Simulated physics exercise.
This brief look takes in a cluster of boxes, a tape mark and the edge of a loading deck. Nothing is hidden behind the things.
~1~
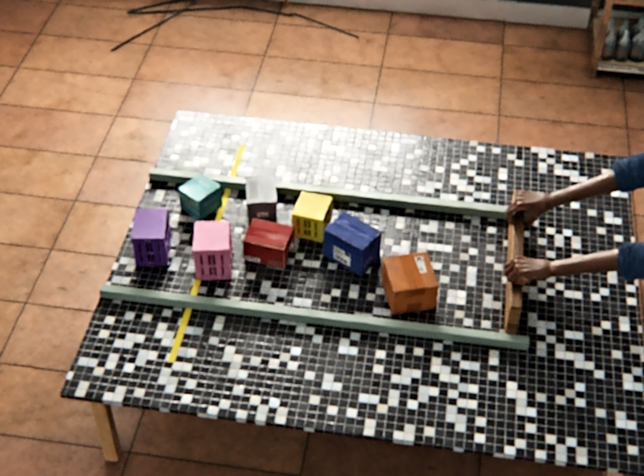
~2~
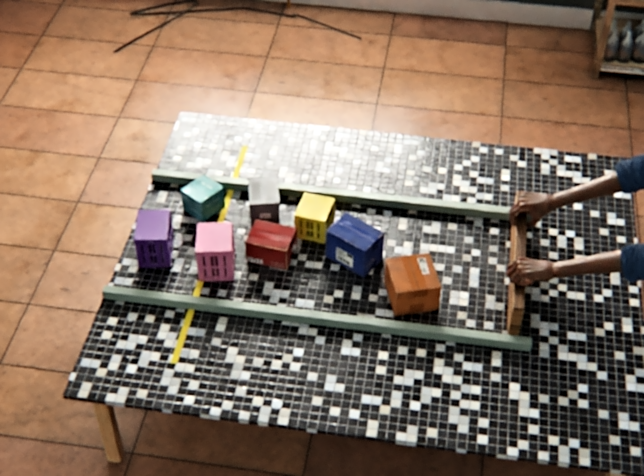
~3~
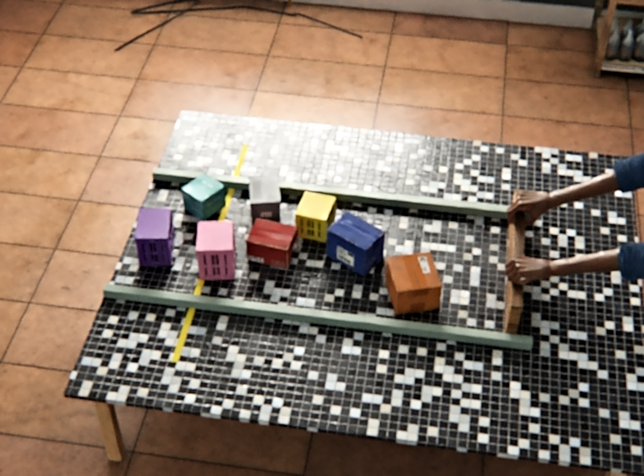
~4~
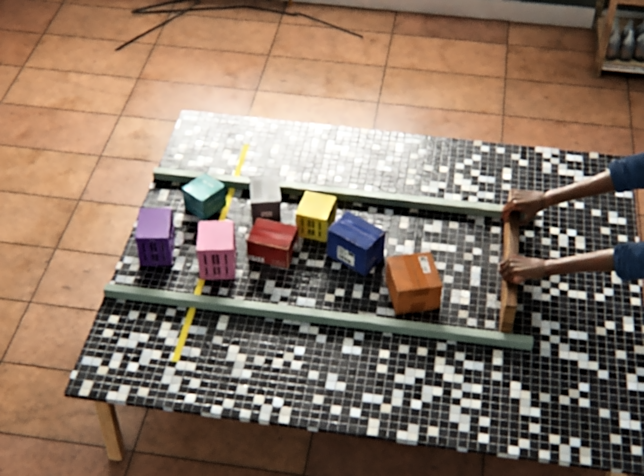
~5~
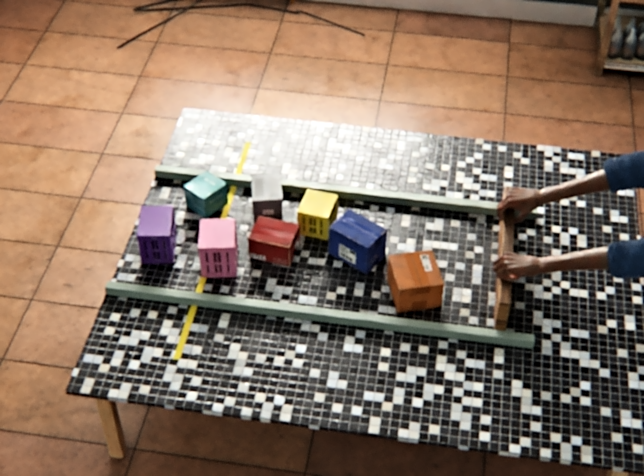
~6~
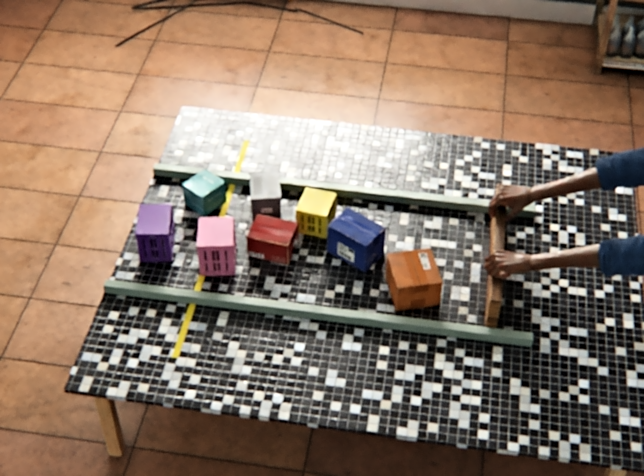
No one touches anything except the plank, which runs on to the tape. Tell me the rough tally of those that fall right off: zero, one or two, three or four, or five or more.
Seems the ones that don't stay up number one or at most two, for sure.
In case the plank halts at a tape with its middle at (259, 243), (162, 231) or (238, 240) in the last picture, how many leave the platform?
Per try in turn: 0, 5, 0.
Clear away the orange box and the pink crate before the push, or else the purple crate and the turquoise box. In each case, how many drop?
1 in the first case, 0 in the second.
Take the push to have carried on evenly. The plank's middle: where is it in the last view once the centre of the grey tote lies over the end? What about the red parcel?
Its middle is around (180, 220) and around (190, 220).
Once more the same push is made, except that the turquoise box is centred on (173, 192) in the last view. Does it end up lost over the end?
Started there, the object is not lost.
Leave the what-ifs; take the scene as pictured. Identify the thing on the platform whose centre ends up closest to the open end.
That's the turquoise box.
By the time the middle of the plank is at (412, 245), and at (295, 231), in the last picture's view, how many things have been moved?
First 2, then 6.
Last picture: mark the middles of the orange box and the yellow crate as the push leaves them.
Final positions - orange box around (183, 252), yellow crate around (212, 189).
Early on, none off yet; purple crate at rest near (156, 233); turquoise box at rest near (205, 193); pink crate at rest near (217, 246).
A while later, none off yet; purple crate at rest near (156, 233); turquoise box at rest near (205, 193); pink crate travelled a little near (208, 245).
Finally, the number that fall off is one or two; lost, purple crate.
